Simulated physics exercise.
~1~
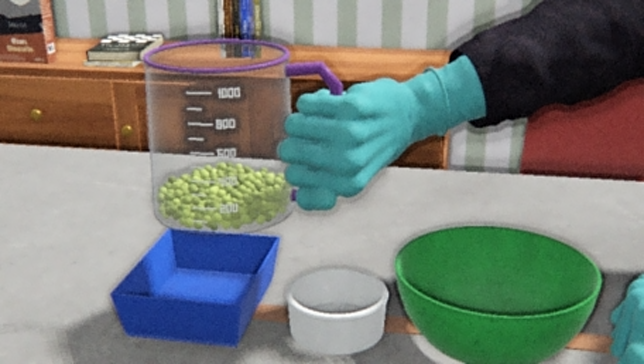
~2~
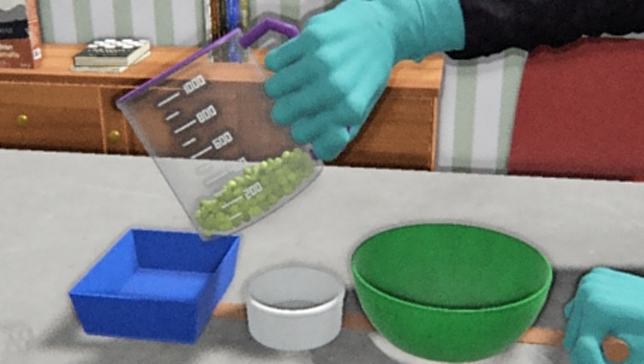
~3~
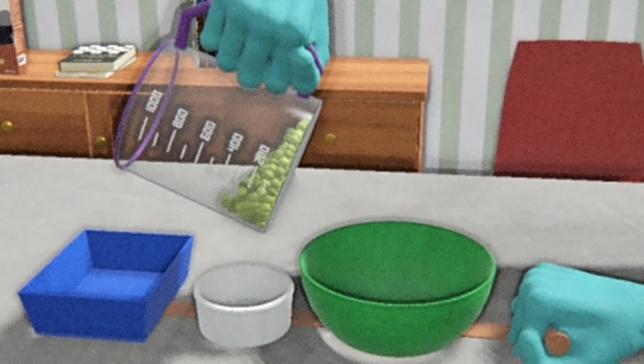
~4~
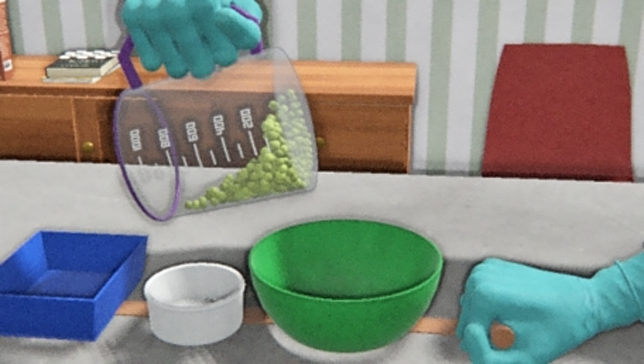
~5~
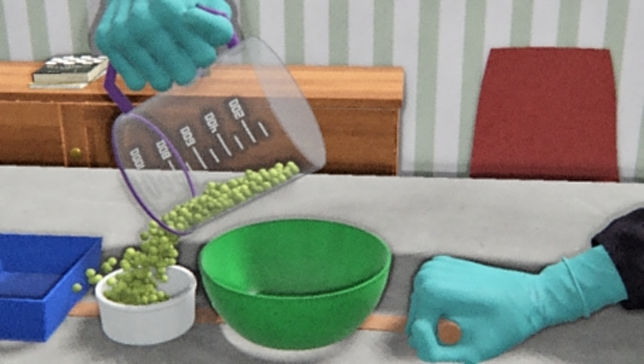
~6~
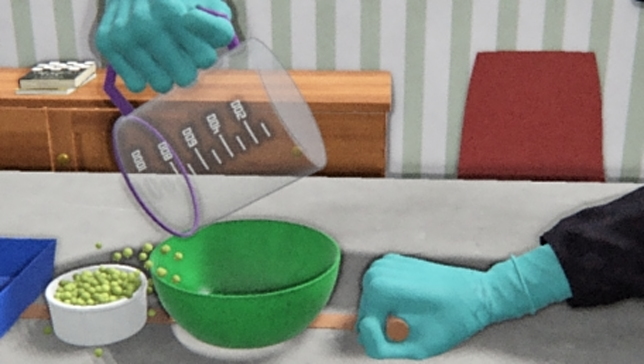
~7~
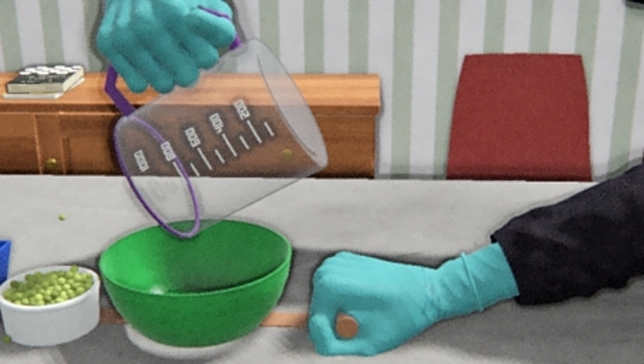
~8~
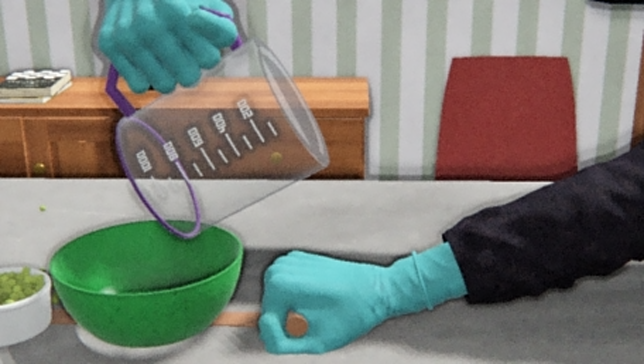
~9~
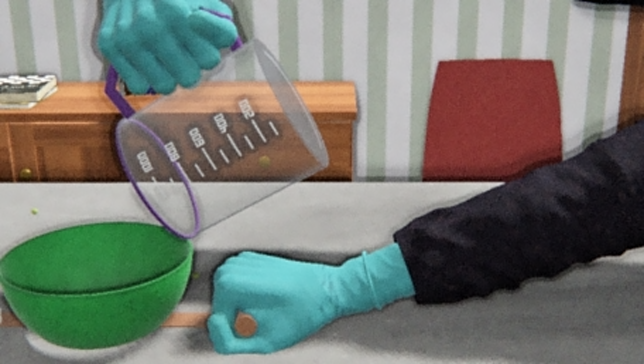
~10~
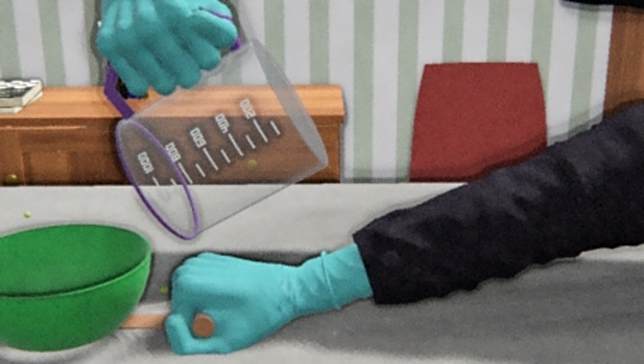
A teal-gloved hand tipped a clear measuring jug of green peas while another hand drew a blue tin, white dish and green bowl leftward, and the peas poured mostly into the dish, leaving the jug tilted and empty as the bowl slid left.
